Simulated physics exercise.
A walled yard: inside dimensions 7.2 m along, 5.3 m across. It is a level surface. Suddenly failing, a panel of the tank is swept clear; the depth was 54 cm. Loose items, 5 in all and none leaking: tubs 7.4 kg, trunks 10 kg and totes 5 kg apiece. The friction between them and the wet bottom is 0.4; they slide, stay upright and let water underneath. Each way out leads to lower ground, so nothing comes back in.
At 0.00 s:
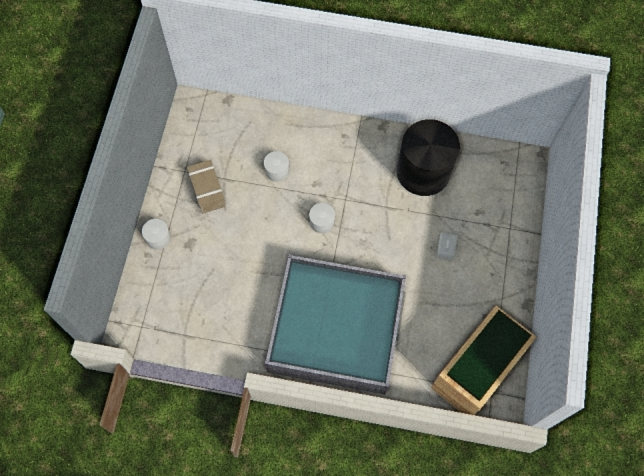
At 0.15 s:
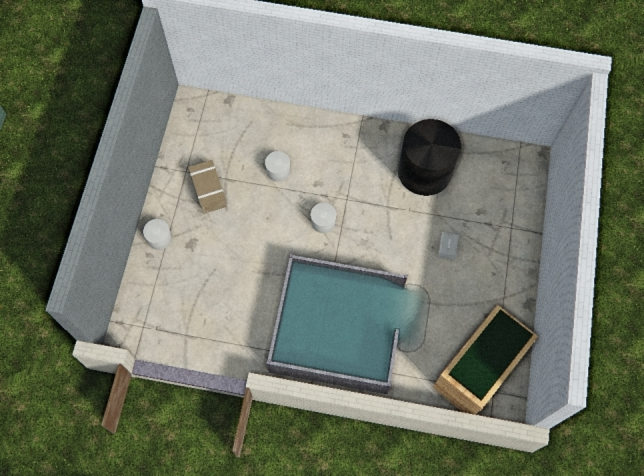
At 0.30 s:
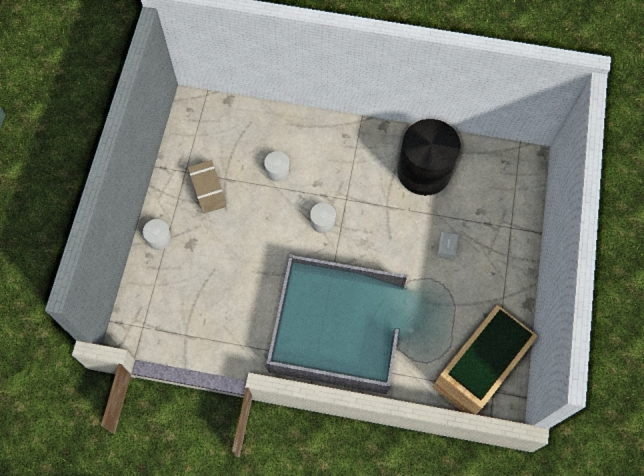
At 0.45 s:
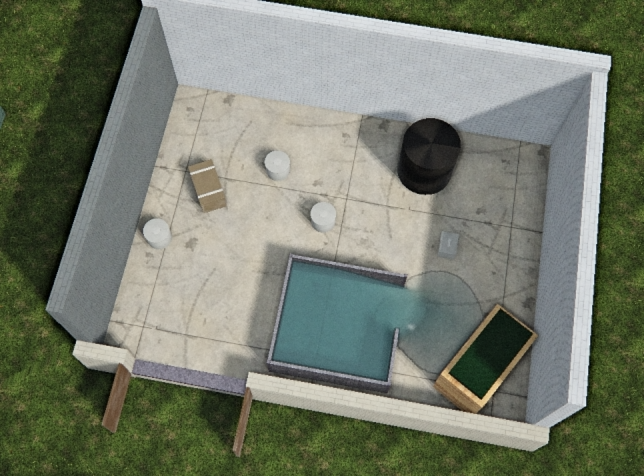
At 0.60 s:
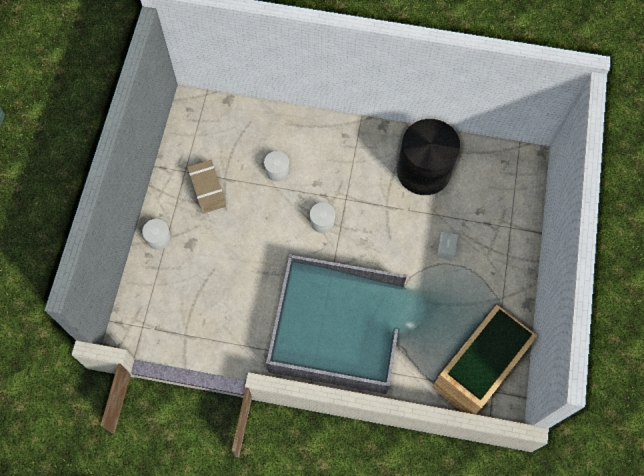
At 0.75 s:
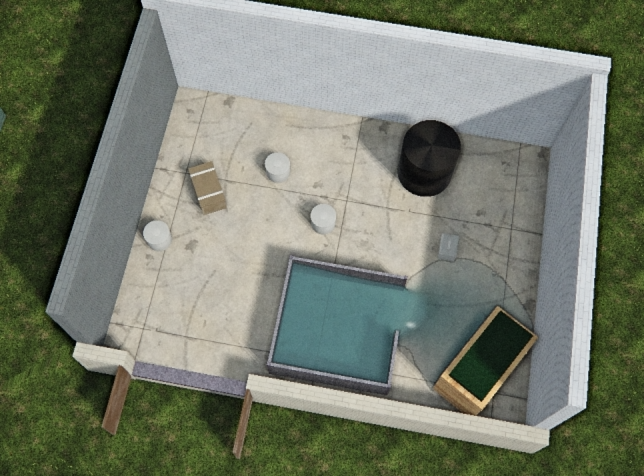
A walled concrete yard, seen from above, holds a square pool of teal water, pale round stools, a dark cylinder and a green-topped wooden box. The pool's right side opens and water spreads across the floor in a thin, widening fan, reaching the box, while the objects stay in place.
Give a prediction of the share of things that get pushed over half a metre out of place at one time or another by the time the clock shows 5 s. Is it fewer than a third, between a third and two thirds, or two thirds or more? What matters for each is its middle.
Short of a third.
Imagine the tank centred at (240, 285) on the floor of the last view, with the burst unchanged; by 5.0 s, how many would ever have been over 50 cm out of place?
Then 1.
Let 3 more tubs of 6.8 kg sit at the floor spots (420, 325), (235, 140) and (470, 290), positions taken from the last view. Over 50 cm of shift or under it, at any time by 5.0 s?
In order: Beyond it, within it, beyond it.
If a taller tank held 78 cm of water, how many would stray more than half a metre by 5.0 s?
So the tally would be 1.
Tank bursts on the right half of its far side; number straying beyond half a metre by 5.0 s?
Then 1.
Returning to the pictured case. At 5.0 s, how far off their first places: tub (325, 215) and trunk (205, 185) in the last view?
Shifts in order: 0 cm; 0 cm.
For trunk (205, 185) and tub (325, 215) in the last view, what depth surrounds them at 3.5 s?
0 and 0 cm.
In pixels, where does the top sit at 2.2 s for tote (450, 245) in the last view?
Roughly at (456, 216).
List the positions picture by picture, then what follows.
The first frame shows a tub at (276, 162), on the bottom; a trunk at (205, 182), on the bottom; water covers 3.4 m2; 0 of 5 have shifted.
The second frame shows a tub at (278, 162) rests on the ground; a trunk at (207, 182), on the bottom; water covers 3.9 m2; 0 of 5 have shifted.
The third frame shows a tub at (277, 162) rests on the ground; a trunk at (206, 182) rests on the ground; 4.6 m2 under water; 0 of 5 have shifted.
The fourth frame shows a tub at (277, 162) rests on the ground; a trunk at (206, 182), on the bottom; water covers 5.3 m2; 0 of 5 have shifted.
The fifth frame shows a tub at (277, 162), on the bottom; a trunk at (206, 182), on the bottom; 5.8 m2 under water; 0 of 5 have shifted.
The sixth frame shows a tub at (277, 164) rests on the ground; a trunk at (206, 184), on the bottom; 6.4 m2 under water; 0 of 5 have shifted.
After 1.1 s 0 of 5 are over 50 cm from their spots; 0 afloat.
After 2.2 s 1 of 5 are over 50 cm from their spots; 0 afloat.
After 3.5 s 1 of 5 are over 50 cm from their spots; 0 afloat.
After 5.0 s 0 of 5 are over 50 cm from their spots, and 1 have been at some point; 0 afloat.
